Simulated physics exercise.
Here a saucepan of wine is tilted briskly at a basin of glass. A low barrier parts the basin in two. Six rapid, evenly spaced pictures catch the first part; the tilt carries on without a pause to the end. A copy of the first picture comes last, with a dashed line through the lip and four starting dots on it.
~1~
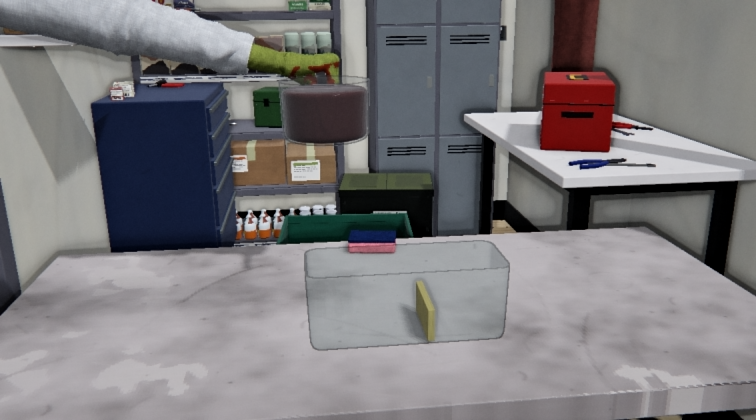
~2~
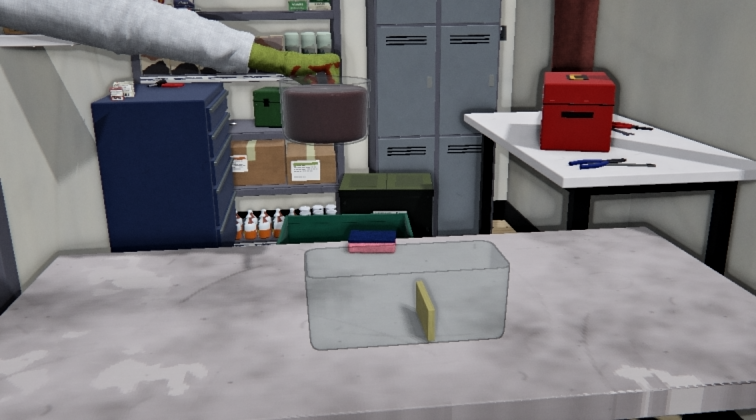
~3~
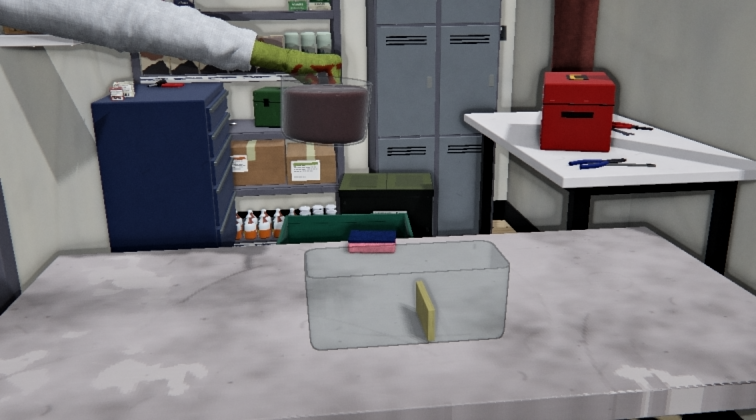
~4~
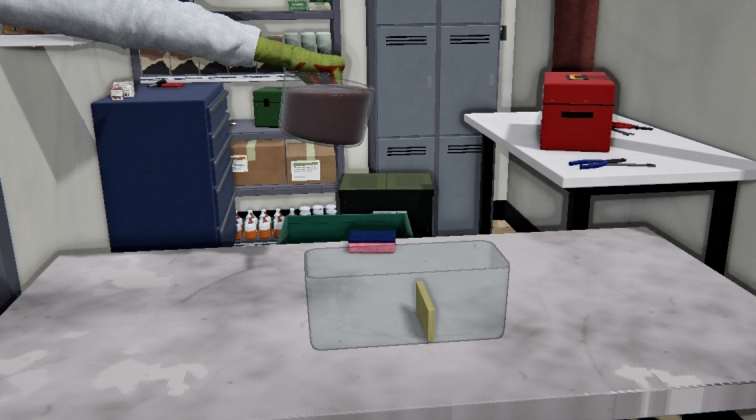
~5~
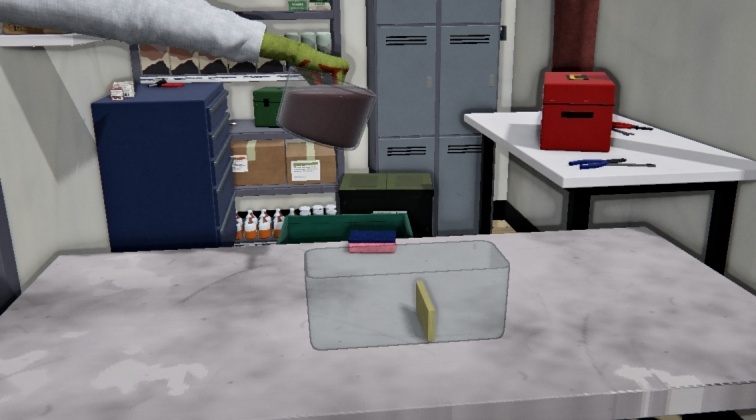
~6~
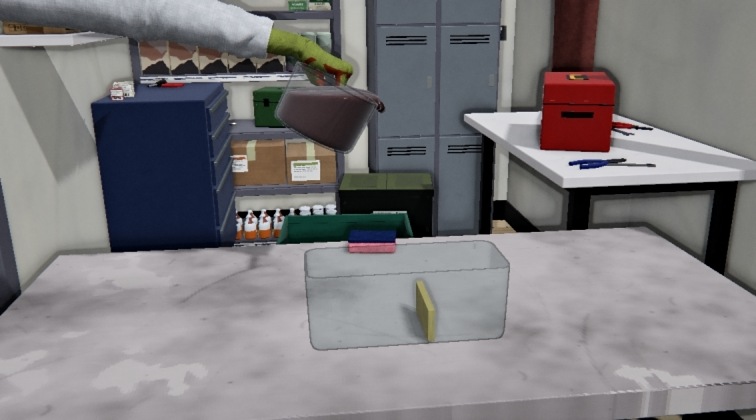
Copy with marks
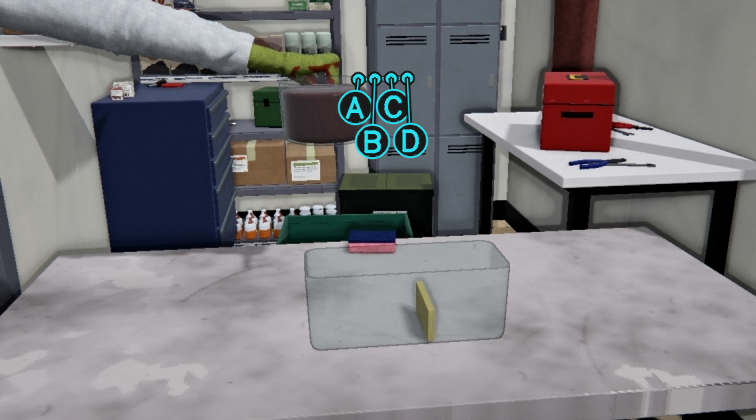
In this clip, a green-gloved hand holds a pan of dark liquid above a table with a clear basin containing a low yellow divider, then tilts it to the right until liquid just reaches over its lip.
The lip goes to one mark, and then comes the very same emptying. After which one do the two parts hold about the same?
Dot A does it best.
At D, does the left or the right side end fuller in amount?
The right one.
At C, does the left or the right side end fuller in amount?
The right side.
On the marked copy, A at (358, 79); B at (374, 79); C at (391, 78); D at (407, 78).
With A, about 46 % ends left of the wall and 53 % right of it.
With B, about 20 % ends left of the wall and 78 % right of it.
With C, about 11 % ends left of the wall and 87 % right of it.
With D, about 19 % ends left of the wall and 80 % right of it.
